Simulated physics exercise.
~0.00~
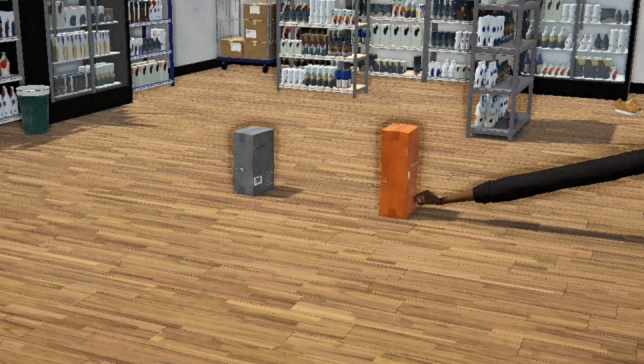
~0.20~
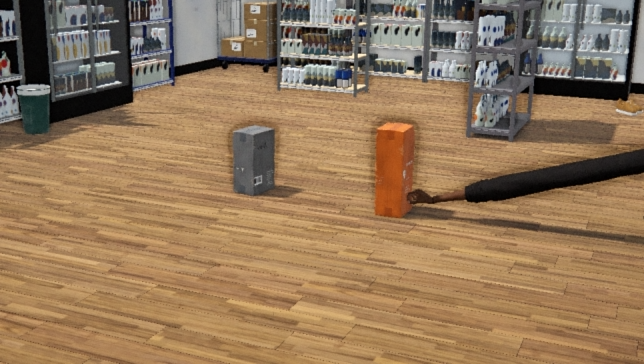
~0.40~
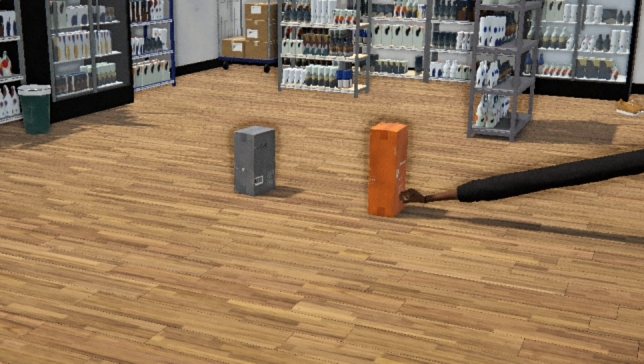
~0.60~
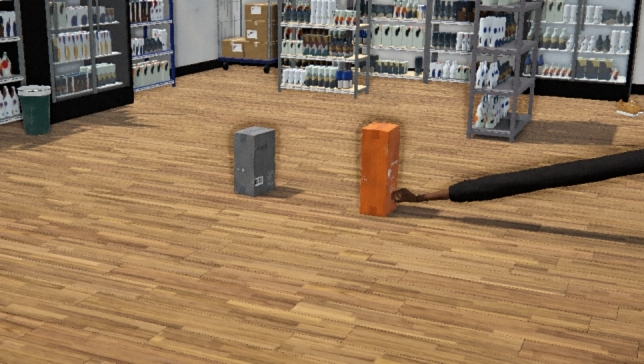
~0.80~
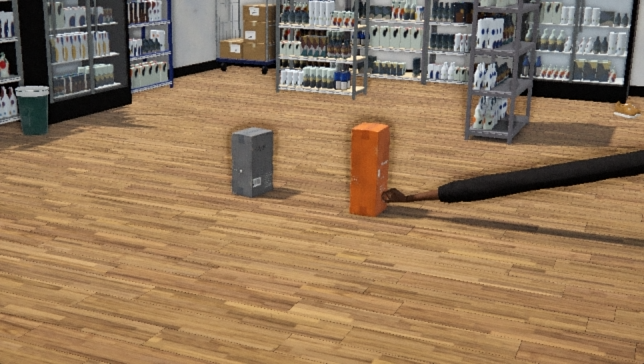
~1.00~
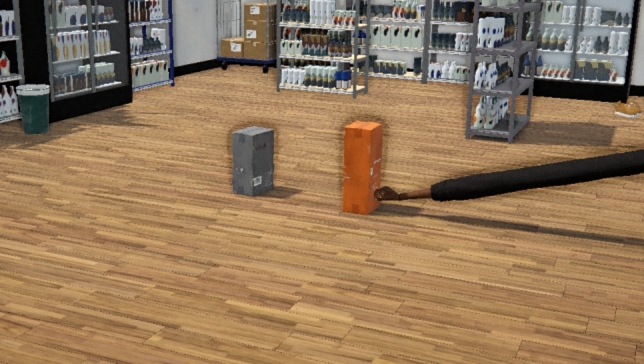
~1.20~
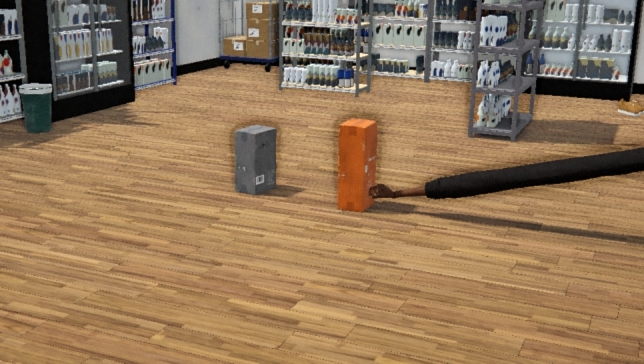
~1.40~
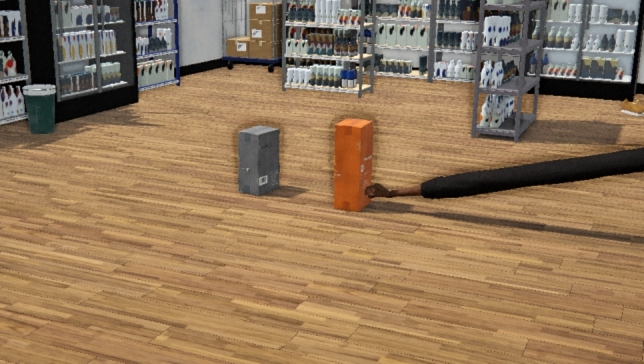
Orange box sliding left across a wooden floor as a hand pushes it towards a still grey box, both ending upright and apart.
